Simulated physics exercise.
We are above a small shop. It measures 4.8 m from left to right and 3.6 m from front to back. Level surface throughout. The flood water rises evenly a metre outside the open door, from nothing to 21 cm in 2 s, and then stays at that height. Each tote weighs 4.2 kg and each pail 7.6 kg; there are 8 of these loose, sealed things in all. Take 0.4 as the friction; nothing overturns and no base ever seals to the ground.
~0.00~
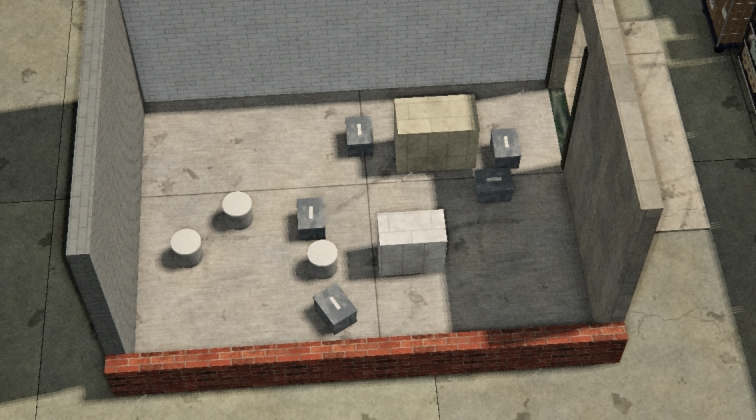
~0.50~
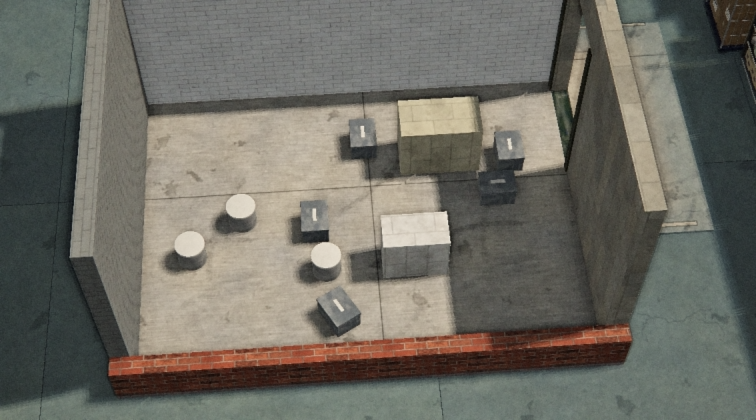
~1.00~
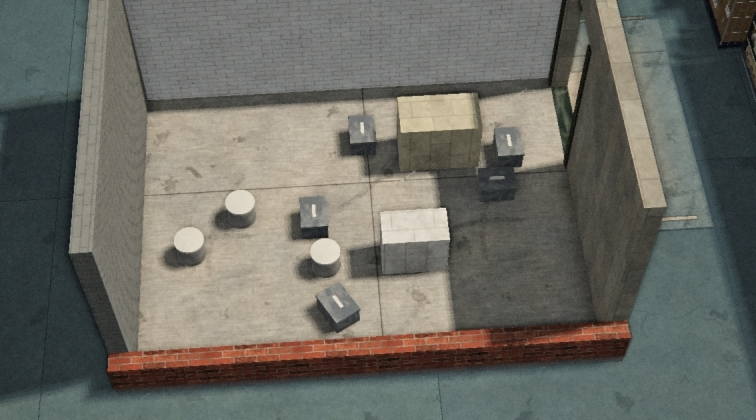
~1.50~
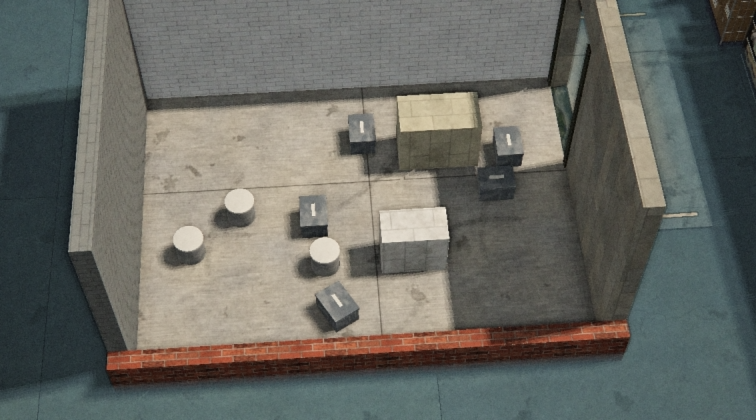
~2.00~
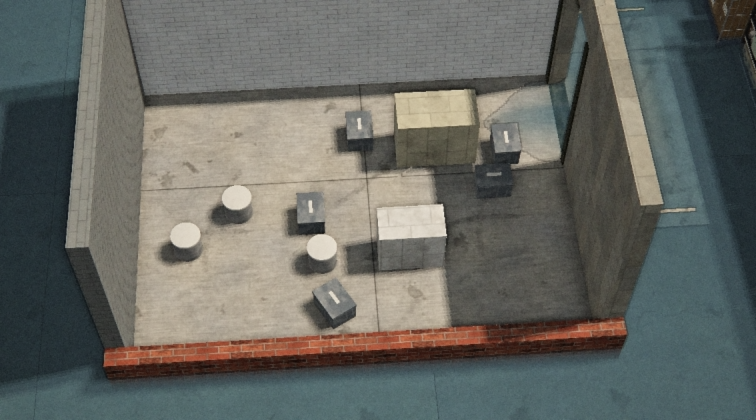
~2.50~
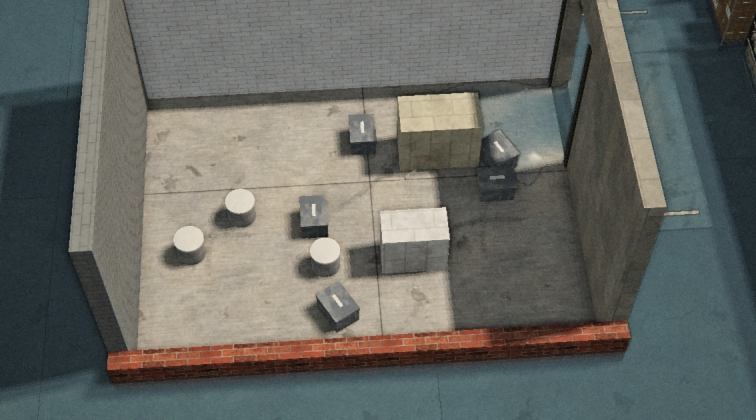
In this clip, seen from above, bluish water spreads over the ground outside a small walled room holding grey boxes and white cylinders, then enters through the doorway at right, and the grey box nearest it turns and shifts slightly left.
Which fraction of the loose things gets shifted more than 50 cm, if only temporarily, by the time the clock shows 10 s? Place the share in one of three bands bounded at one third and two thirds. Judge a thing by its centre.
It looks set to land in the middle band, a third to two thirds.
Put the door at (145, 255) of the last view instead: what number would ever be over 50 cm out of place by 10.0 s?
Result: 7.
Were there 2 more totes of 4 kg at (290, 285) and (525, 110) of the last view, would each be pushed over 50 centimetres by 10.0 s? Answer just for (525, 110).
Here it's too far.
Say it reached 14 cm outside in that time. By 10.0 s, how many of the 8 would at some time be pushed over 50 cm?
With that change, 3 of them.
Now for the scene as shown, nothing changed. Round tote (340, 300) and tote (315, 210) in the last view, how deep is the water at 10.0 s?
Roughly 9 and 8 cm.
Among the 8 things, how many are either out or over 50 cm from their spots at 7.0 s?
By that point, 4.
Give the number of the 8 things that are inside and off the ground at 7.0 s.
At that time, 3.
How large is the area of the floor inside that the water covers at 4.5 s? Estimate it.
Around 10.5 m2 of it.
After 3.5 s 2 of 8 are over 50 cm from their spots; 1 afloat.
After 4.5 s 3 of 8 are over 50 cm from their spots; 0 afloat.
After 7.0 s 4 of 8 are over 50 cm from their spots; 3 afloat.
After 10.0 s 3 of 8 are over 50 cm from their spots, and 4 have been at some point; 5 afloat.
